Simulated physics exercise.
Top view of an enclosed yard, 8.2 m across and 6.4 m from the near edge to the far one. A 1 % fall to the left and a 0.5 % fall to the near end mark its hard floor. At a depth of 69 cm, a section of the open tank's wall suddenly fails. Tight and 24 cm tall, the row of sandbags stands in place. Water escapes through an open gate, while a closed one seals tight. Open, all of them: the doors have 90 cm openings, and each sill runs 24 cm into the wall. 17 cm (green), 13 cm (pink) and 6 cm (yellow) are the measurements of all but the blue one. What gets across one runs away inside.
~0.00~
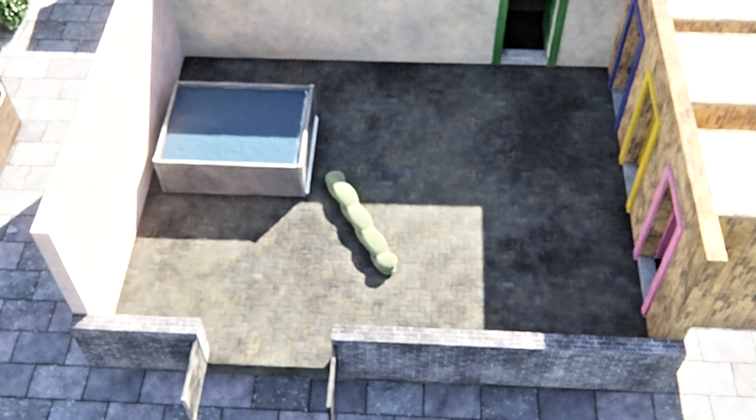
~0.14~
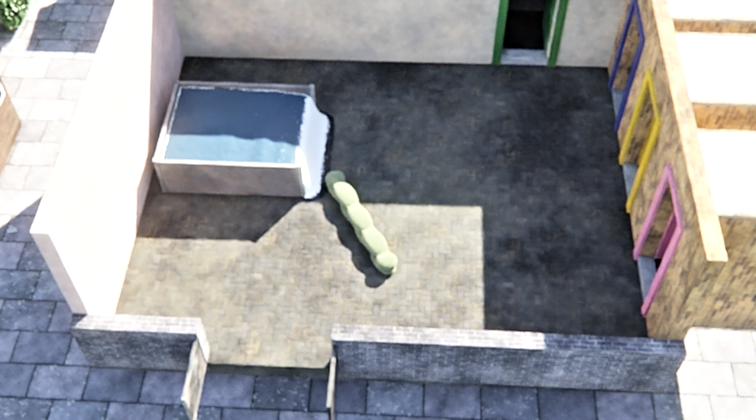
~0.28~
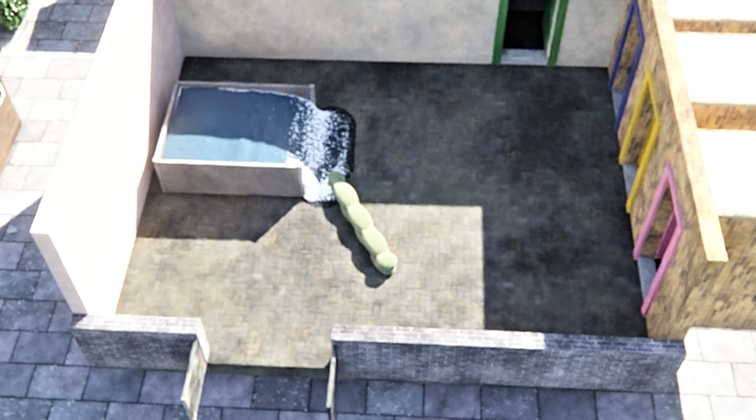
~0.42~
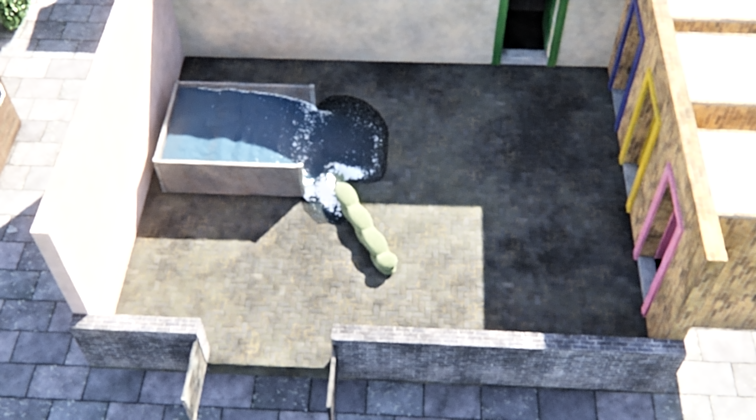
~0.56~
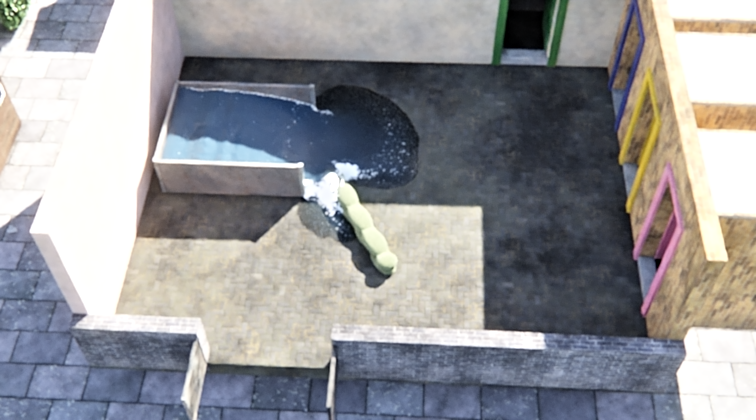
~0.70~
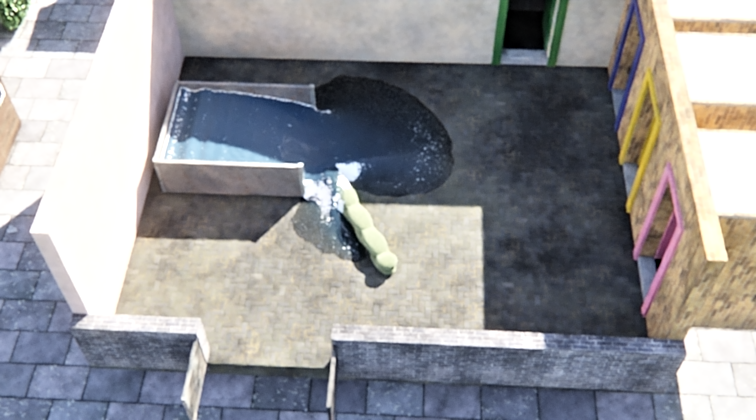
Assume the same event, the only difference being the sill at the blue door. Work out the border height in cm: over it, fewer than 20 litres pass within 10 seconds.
Border at about 20 cm.
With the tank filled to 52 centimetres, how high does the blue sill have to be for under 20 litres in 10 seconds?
In that case, roughly 13.0 cm.
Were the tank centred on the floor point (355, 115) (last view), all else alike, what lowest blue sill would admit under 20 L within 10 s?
Then about 30 centimetres at the least.
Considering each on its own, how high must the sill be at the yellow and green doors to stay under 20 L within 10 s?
About 13.5 cm at yellow and about 9.0 cm at green.
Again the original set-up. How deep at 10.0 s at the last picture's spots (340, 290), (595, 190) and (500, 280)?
Ordered as asked: 4, 3, 7 cm.
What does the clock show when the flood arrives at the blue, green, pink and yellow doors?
Blue 2.0 s, green 2.0 s, pink 2.8 s, yellow 1.6 s.
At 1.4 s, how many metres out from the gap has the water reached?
It gets close to 5.0 metres out.
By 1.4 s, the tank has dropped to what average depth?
Average depth: Approx. 39 cm.
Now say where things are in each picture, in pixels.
The first picture shows the open tank at (237, 126) is whole and still, 69 cm deep; the blue door at (626, 68) is dry.
In the second picture, the front is at (319, 193), 0.3 m from the gap at (307, 145); 0.5 m2 of floor is wet, 69 cm left at the back.
In the third picture, the gap is at (307, 147), the front 0.7 m out at (345, 175); the back of the open tank holds 69 cm.
In the fourth picture, the front is at (380, 174), 1.3 m from the gap at (307, 148); 2.6 m2 of floor is wet, 69 cm left at the back.
In the fifth picture, water pours out at (307, 148) and has run 1.8 m, to (411, 174); about 9 cm deep outside, 68 cm at the back.
In the sixth picture, the front is at (445, 173), 2.4 m from the gap at (307, 148); 5.9 m2 of floor is wet, 62 cm left at the back; the blue door at (626, 68), 5.7 m from the gap, is still 3.2 m from the nearest water.
After 1.4 s water covers 35 % of the floor, deepest (39 cm) near (328, 177); it has not reached the blue door.
After 3.0 s water covers 65 % of the floor, deepest (34 cm) near (596, 83); 22 cm at the blue door, 54 litres in over its 6 cm sill.
After 10.0 s water covers 90 % of the floor, deepest (10 cm) near (391, 356); 2 cm at the blue door, 245 litres in over its 6 cm sill.
At the blue door as built, the water arrived by 2.0 s and peaked near 25 cm at 3.4 s.
With a sill of 16 cm, 49 litres would have come in within the 10 s; with 22 cm, 11 litres. So under 20 litres takes about 20 cm.
